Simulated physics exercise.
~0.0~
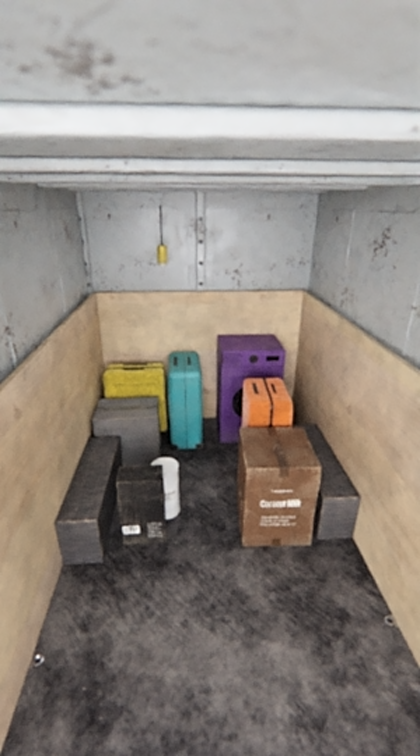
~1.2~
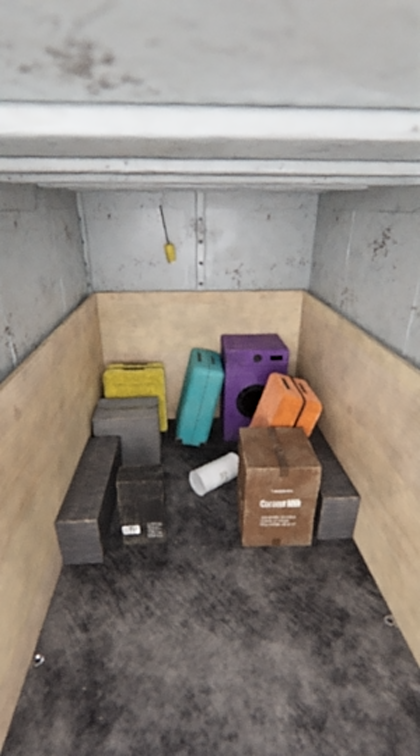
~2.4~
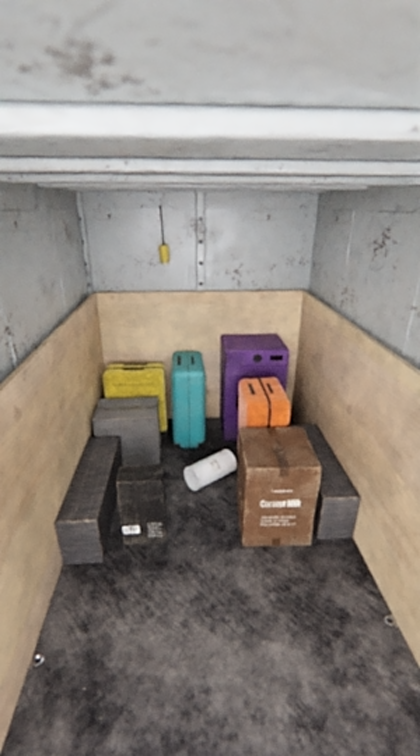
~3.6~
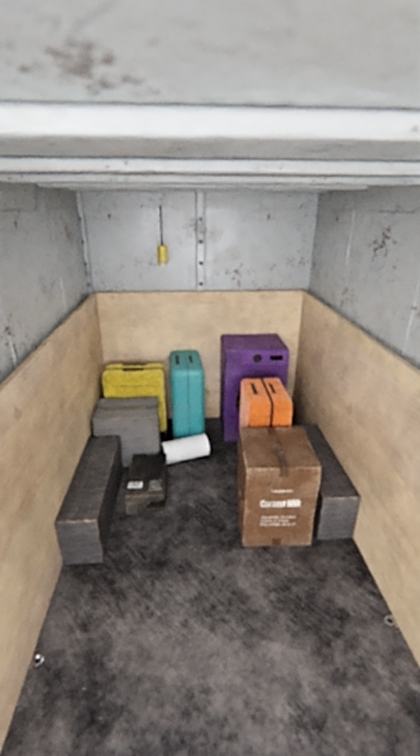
White canister toppling and rolling among cases and boxes in a van's load bay, cases tilting and righting, black box finally tipping over.
